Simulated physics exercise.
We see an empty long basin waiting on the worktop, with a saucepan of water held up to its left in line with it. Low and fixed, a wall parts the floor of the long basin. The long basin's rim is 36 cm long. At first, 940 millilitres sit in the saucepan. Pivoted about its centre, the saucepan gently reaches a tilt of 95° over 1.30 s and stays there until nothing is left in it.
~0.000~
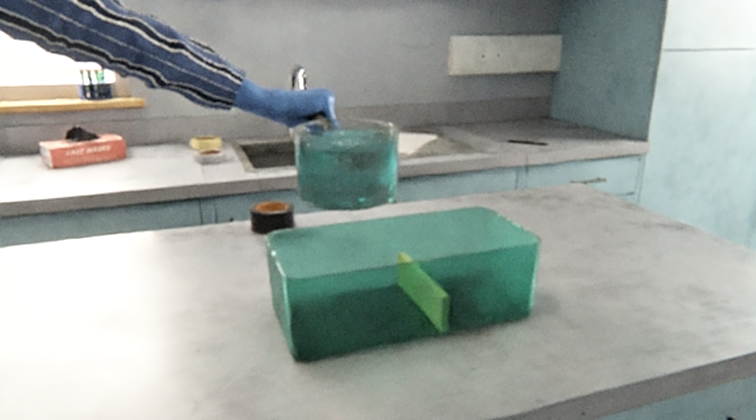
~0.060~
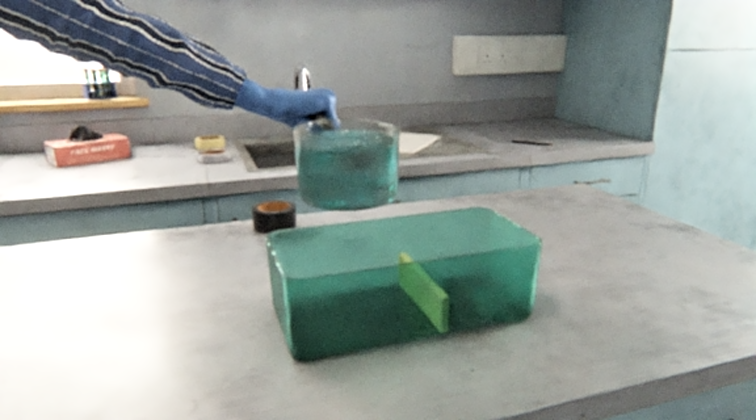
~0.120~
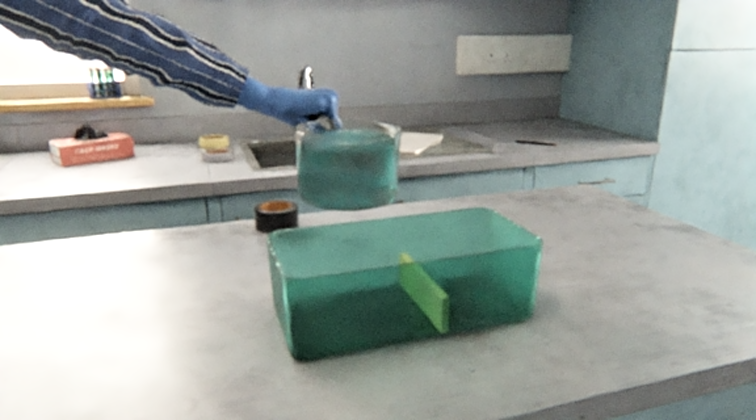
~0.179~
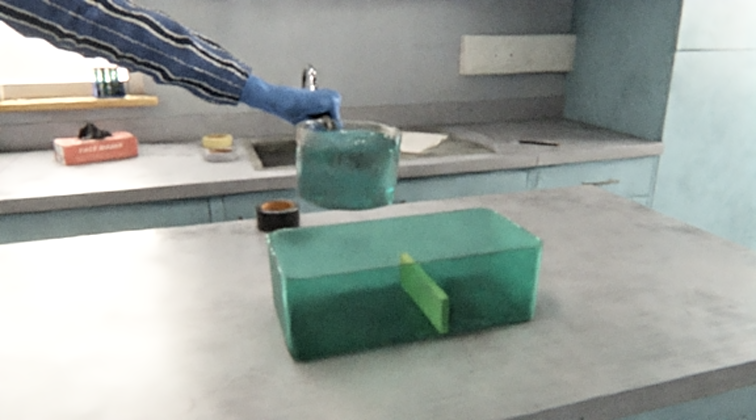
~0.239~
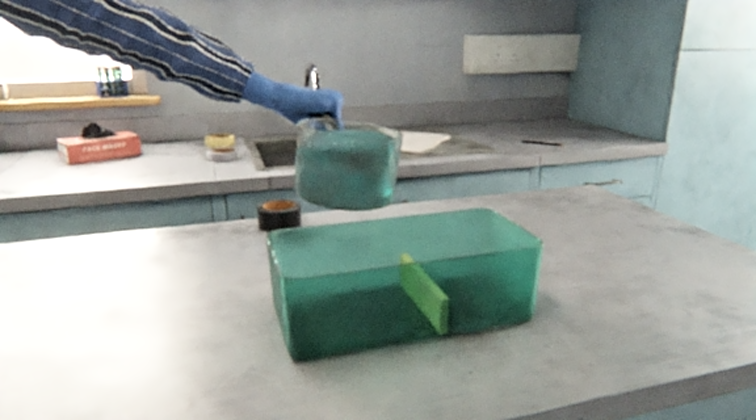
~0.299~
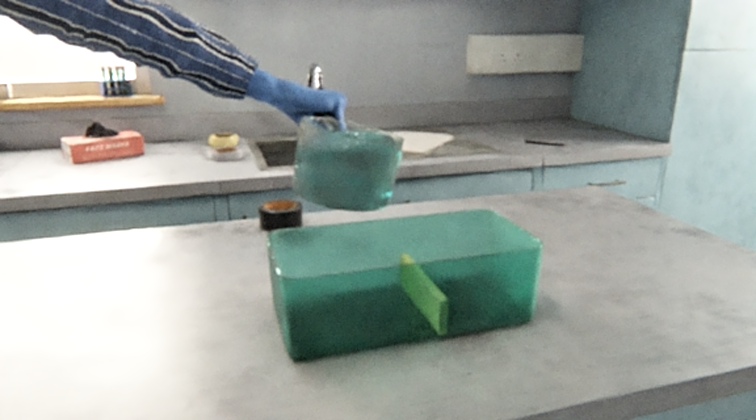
A blue-gloved hand in a striped sleeve held a clear container of bluish water above a long green basin with a bright green divider, then slowly tilted it slightly to the right.
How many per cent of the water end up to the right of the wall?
About 82 per cent.
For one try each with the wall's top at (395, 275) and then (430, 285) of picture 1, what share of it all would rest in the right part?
Result: 95 per cent, then 60 per cent.
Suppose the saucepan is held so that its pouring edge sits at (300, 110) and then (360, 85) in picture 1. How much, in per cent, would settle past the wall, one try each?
First 0, then 50 per cent.
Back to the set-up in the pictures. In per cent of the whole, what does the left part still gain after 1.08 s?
Close to 14% of the whole.
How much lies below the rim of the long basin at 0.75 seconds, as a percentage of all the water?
10 %, more or less.
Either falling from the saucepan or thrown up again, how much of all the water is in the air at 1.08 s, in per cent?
12 per cent or so.
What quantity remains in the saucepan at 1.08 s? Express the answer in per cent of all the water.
Near 24 percent, more or less.
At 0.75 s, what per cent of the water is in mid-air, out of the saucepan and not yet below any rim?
Estimate: Some 18 % of the total.
By 0.75 s the tilt is 59° and 72 per cent is still to pour, 1 is left of the wall and 9 right of it.
By 1.08 s the tilt is 88° and 23 per cent is still to pour, 2 is left of the wall and 63 right of it.
By 1.42 s the tilt is 95° and 5 per cent is still to pour, 11 is left of the wall and 81 right of it.
By 1.80 s the tilt is 95° and 1 per cent is still to pour, 16 is left of the wall and 82 right of it.
At rest 17 per cent lies left of the wall, 82 right of it and 1 outside.
